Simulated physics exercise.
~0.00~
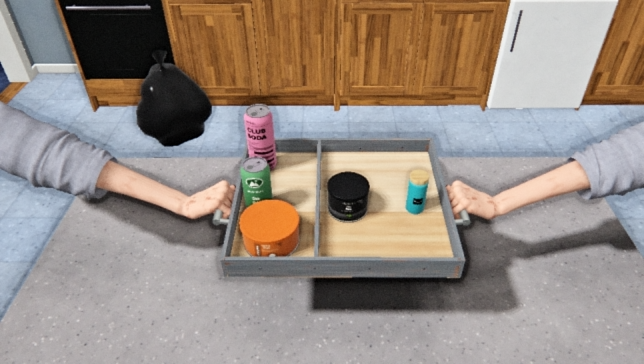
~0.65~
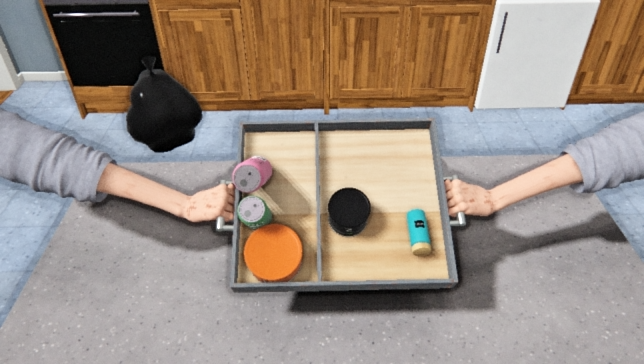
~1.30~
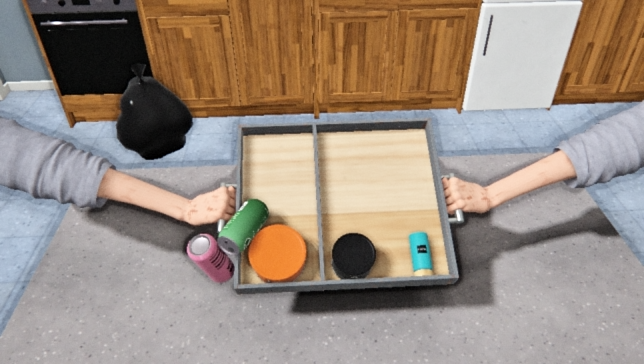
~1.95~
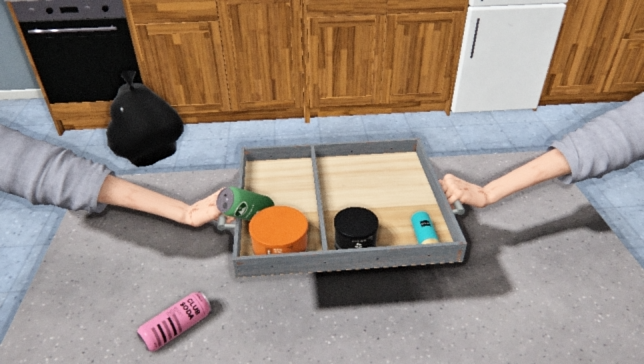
Two hands in grey sleeves hold a grey-rimmed wooden tray over a speckled grey table in a kitchen, seen from above and in front. Left of the tray's divider stand a pink can, a green can and an orange tub; right of it are a black tub and a turquoise shaker. The near edge dips, the shaker topples and the cans lean. The pink can tumbles over the left rim while the black tub slides to the near side and the green can tips over. The tray swings back toward level, leaving the pink can lying on the table, the green can leaning at the left rim and the shaker on its side.
